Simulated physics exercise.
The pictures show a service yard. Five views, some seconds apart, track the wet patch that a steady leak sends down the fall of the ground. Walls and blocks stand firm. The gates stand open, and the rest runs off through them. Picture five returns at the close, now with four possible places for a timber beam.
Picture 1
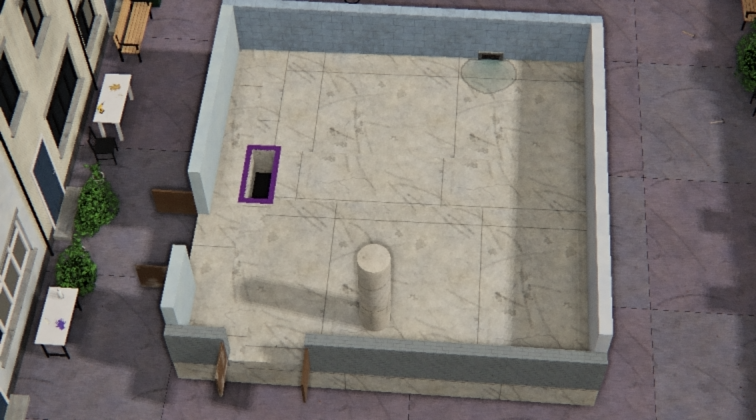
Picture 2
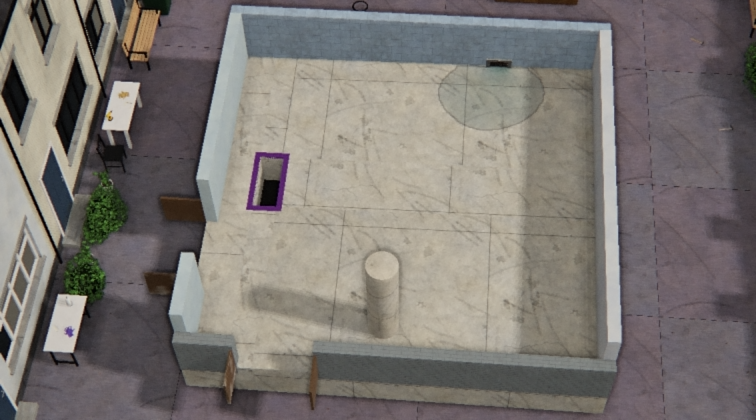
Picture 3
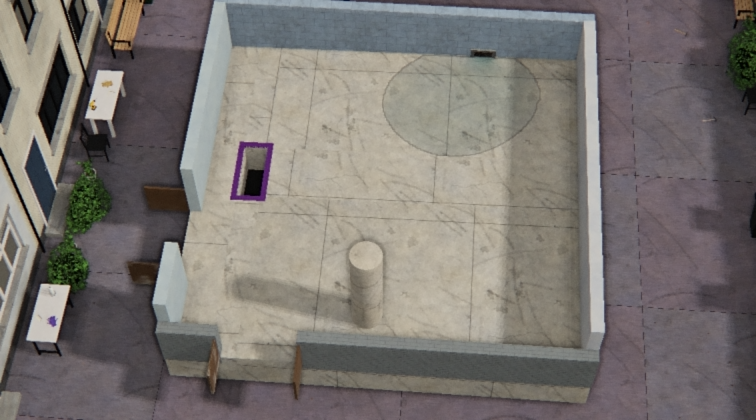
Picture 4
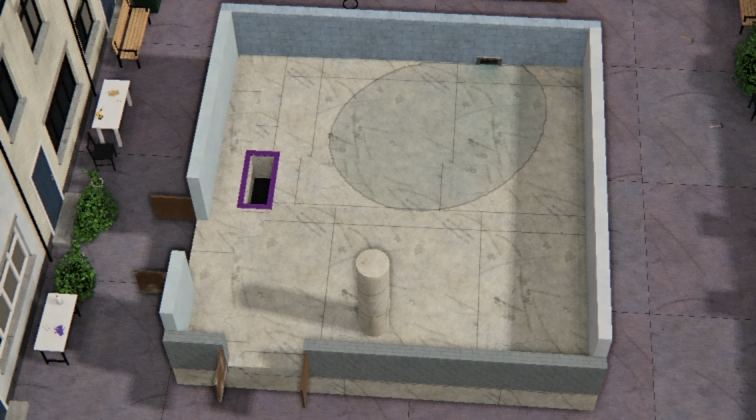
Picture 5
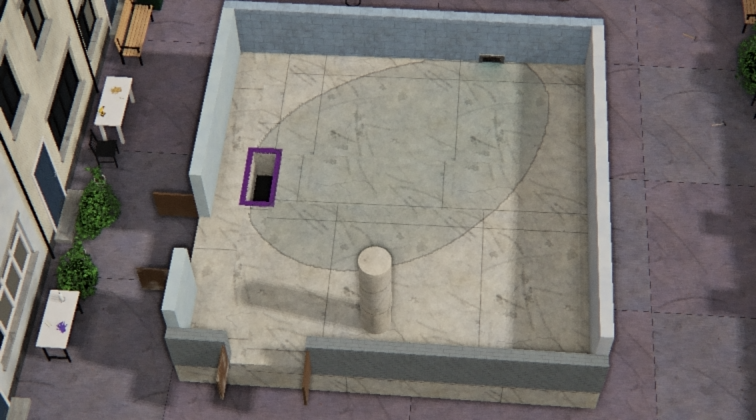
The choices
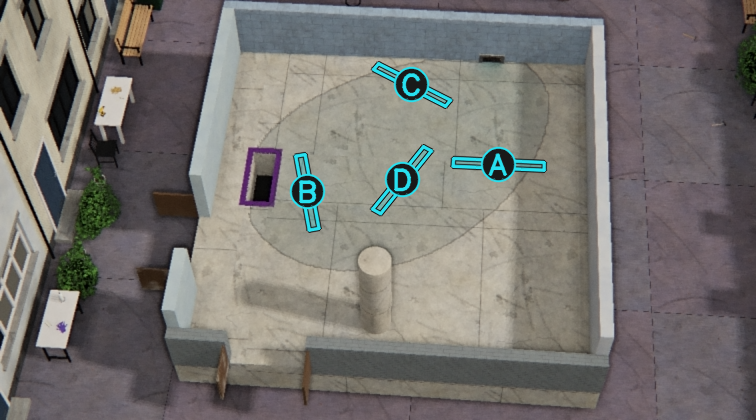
The footage shows a walled yard with open gates, where a thin sheet of water spreads from an outfall in the far wall, widening leftward and toward the viewer across the pale floor until it reaches the purple-edged drain pit.
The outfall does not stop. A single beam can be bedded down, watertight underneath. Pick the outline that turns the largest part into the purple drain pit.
Choose A.
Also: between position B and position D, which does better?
Here it is position D.
On the marked copy, A from (453, 162) to (544, 166); B from (300, 155) to (314, 229); C from (376, 66) to (448, 103); D from (376, 211) to (427, 148).
If A is chosen, about 40 % of the stream goes into the purple drain pit, about 59 % out by the gates.
If B is chosen, about 14 % of the stream goes into the purple drain pit, about 85 % out by the gates.
If C is chosen, about 19 % of the stream goes into the purple drain pit, about 81 % out by the gates.
If D is chosen, about 27 % of the stream goes into the purple drain pit, about 73 % out by the gates.
